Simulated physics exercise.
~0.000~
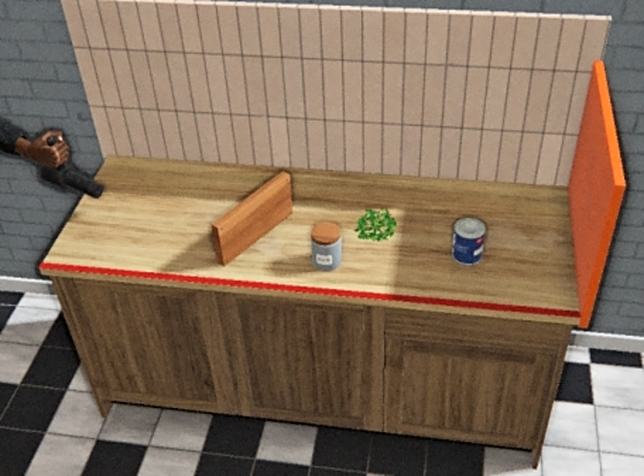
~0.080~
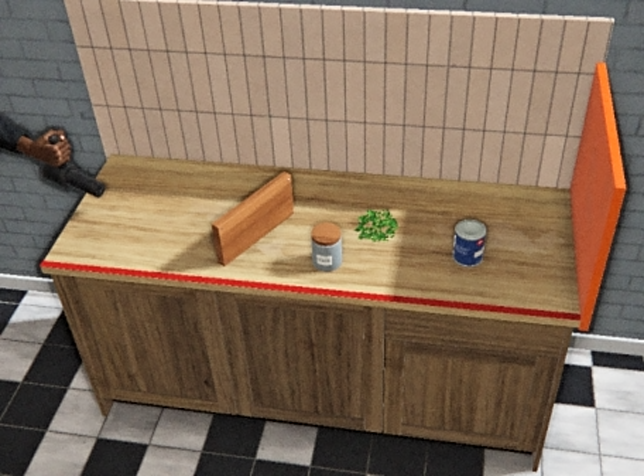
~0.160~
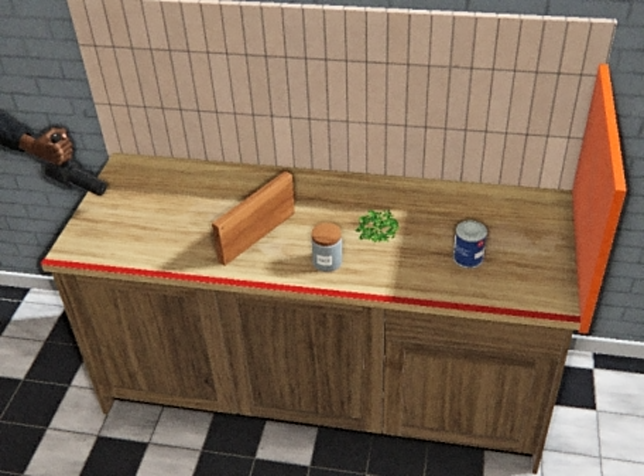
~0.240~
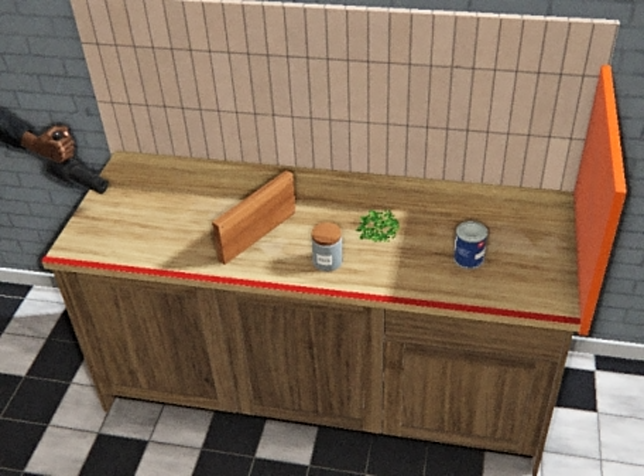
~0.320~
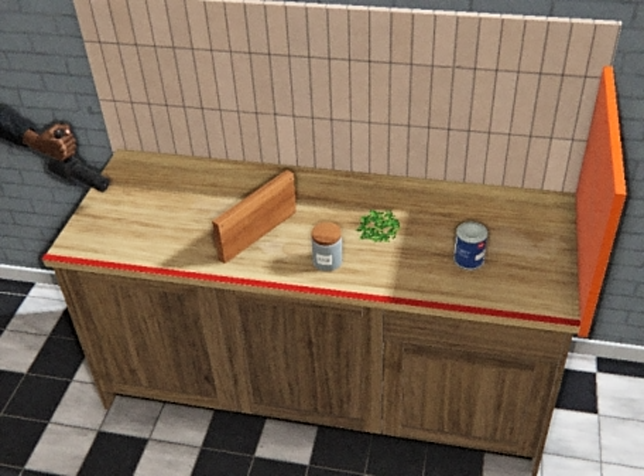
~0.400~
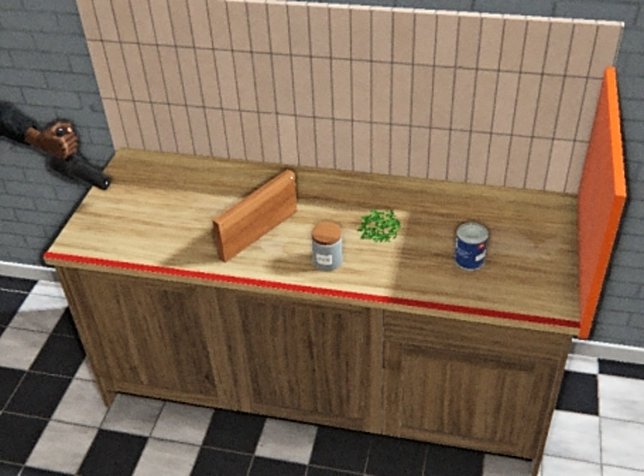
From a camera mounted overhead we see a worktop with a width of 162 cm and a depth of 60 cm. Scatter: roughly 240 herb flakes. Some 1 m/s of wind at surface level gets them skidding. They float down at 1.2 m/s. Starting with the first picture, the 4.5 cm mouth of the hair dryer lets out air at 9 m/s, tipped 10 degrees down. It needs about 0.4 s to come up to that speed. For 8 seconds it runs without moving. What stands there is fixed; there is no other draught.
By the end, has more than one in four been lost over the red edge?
No.
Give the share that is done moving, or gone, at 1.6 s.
The share is near 100 per cent.
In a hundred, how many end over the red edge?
0 %, roughly.
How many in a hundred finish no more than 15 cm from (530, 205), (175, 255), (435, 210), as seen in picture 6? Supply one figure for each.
0 %, 0 %, 10 %.
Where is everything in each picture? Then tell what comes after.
The middle of the herb flakes is near (373, 224), none has stirred yet and the mouth of the hair dryer is at (99, 192), in the first picture.
The middle of the herb flakes is near (374, 224), none has stirred yet and the red edge is centred on (296, 292), in the second picture.
The middle of the herb flakes is near (375, 224), none has stirred yet, the top of a jar is at (326, 233) and the top of a tin is at (471, 231), in the third picture.
The middle of the herb flakes is near (376, 224) and none has stirred yet, in the fourth picture.
The middle of the herb flakes is near (376, 224) and none has stirred yet, in the fifth picture.
The middle of the herb flakes is near (377, 224) and none has stirred yet, in the sixth picture.
After 1.6 s, 0 % are on the move or not yet settled, 0 % are over the red edge; the middle of those still in play is near (377, 224).
After 2.6 s, 0 % are on the move or not yet settled, 0 % are over the red edge; the middle of those still in play is near (377, 224).
After 4.4 s, 0 % are on the move or not yet settled, 0 % are over the red edge; the middle of those still in play is near (377, 224).
After 8.0 s, at the end, 0 % are over the red edge; the middle of those still in play is near (377, 224).
